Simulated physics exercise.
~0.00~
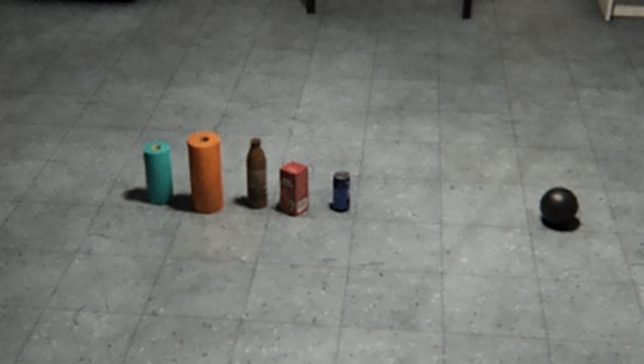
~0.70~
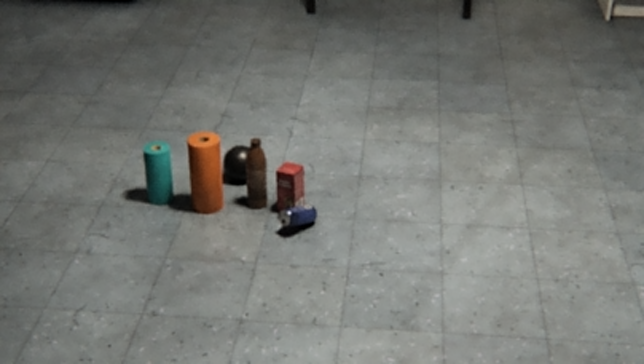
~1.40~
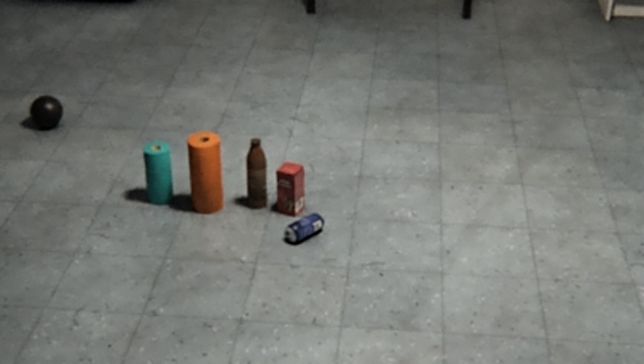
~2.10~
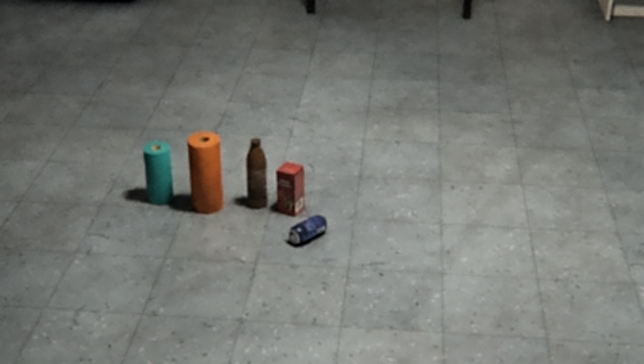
On a grey tiled floor, a black ball rolled in from the right toward a row of upright objects, toppled the blue can, passed behind the bottle and rolls, and left at the left, leaving the can lying beside the four still standing.
